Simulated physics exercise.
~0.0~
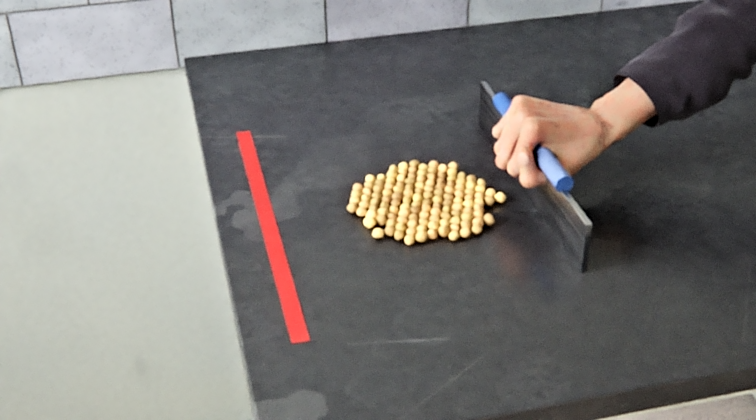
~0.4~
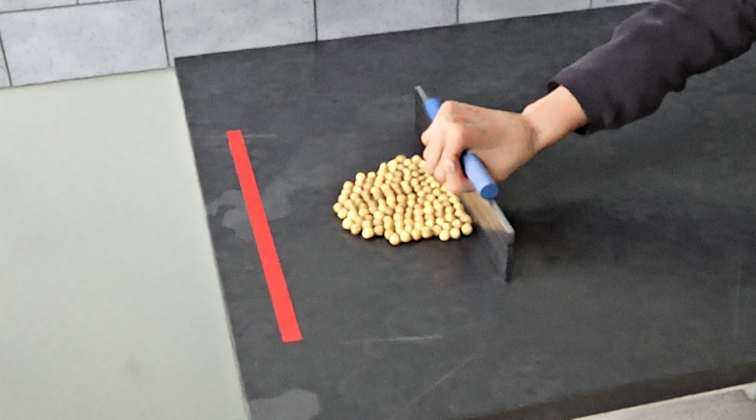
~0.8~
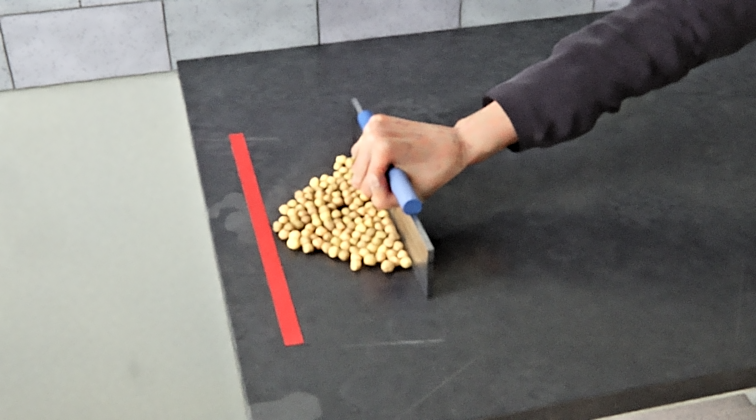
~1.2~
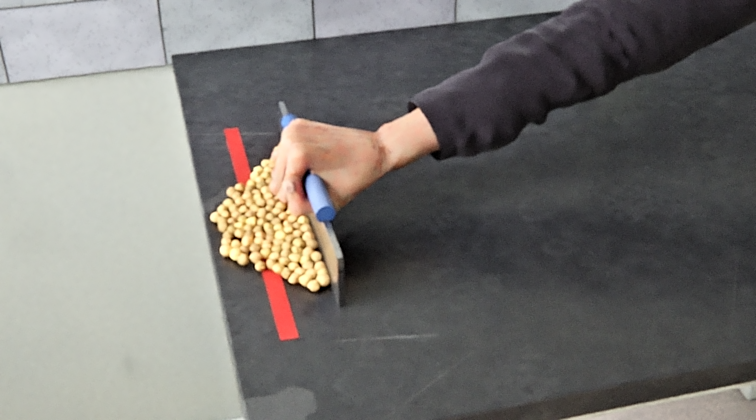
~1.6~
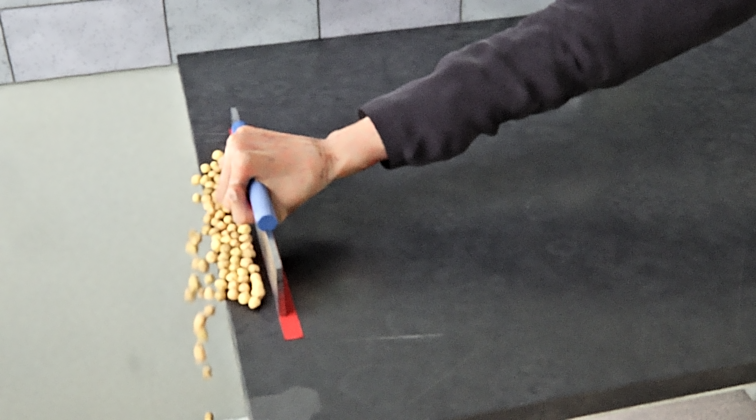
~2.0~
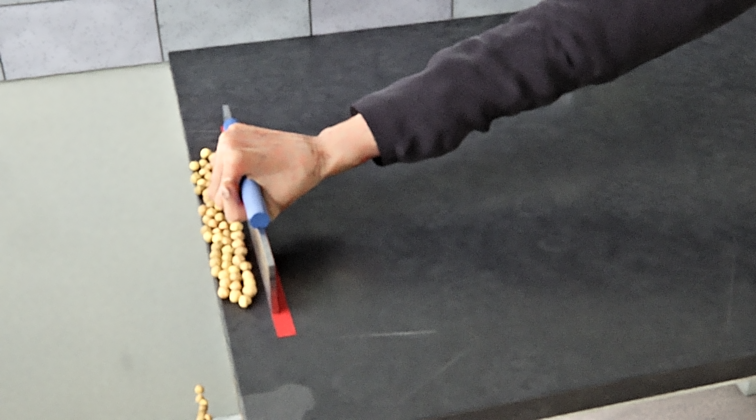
The clip opens on a dark tabletop with a strip of red tape near its left edge, a loose patch of small tan, rounded pieces, and a hand holding a blue-handled scraper to their right. The hand slides the scraper left until it meets the pieces, bunching them together. It keeps pushing, and the heap reaches the tape and spreads across it toward the edge. As the scraper reaches the tape and stops, pieces spill over the side and drop. In the end, the scraper rests at the tape, with near half the heap gone over and the remainder crowded along the edge.
